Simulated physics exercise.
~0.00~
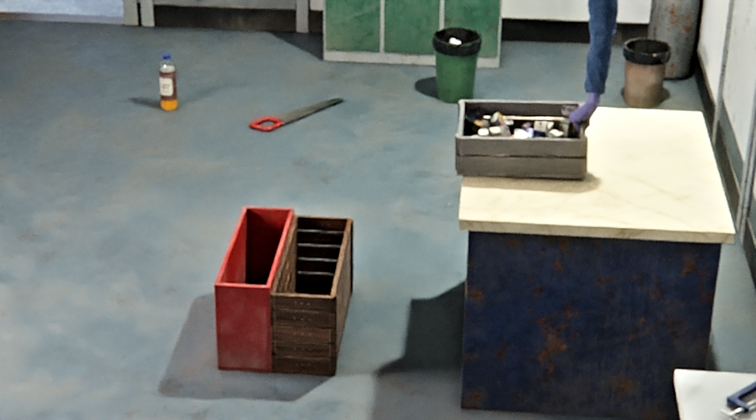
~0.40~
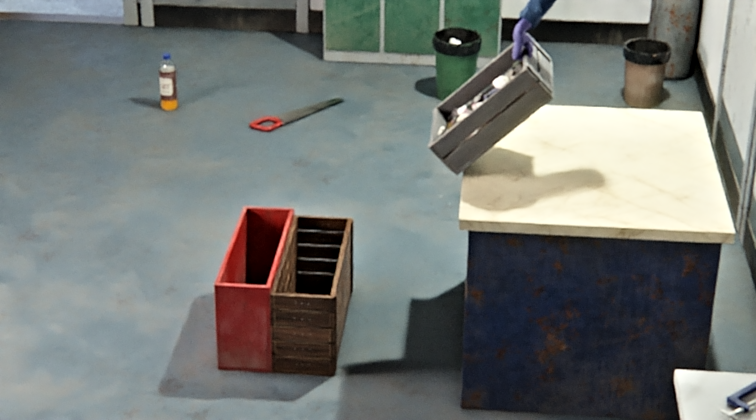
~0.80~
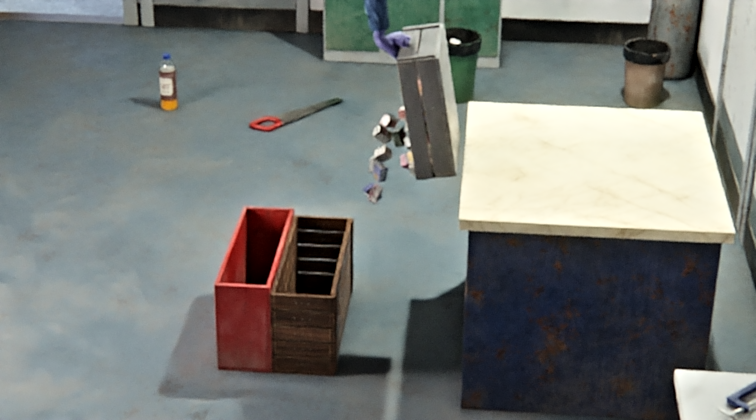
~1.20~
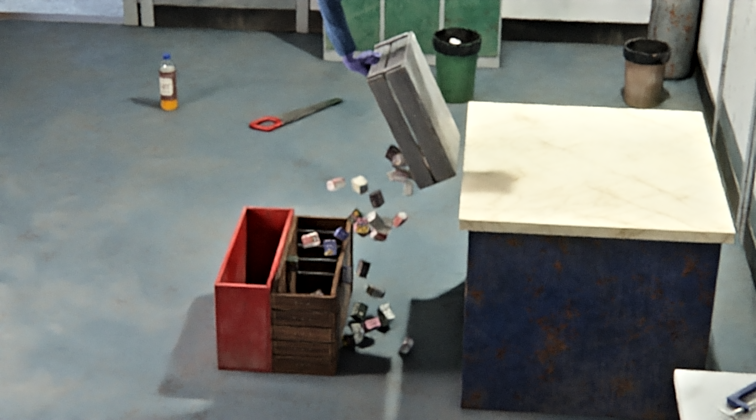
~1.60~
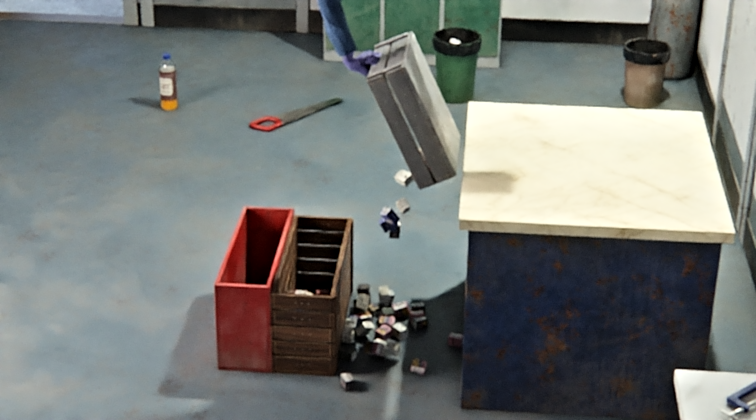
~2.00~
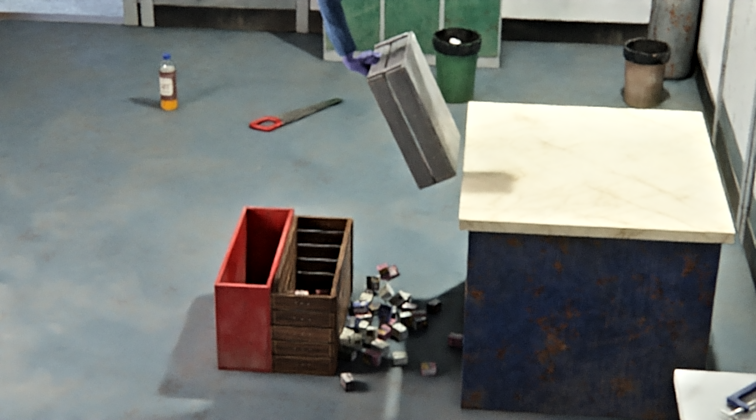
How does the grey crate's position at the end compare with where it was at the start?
At the start the grey crate sits level on the left end of the bench top, but at the end it is held in the air to the left of the bench, steeply tipped over.
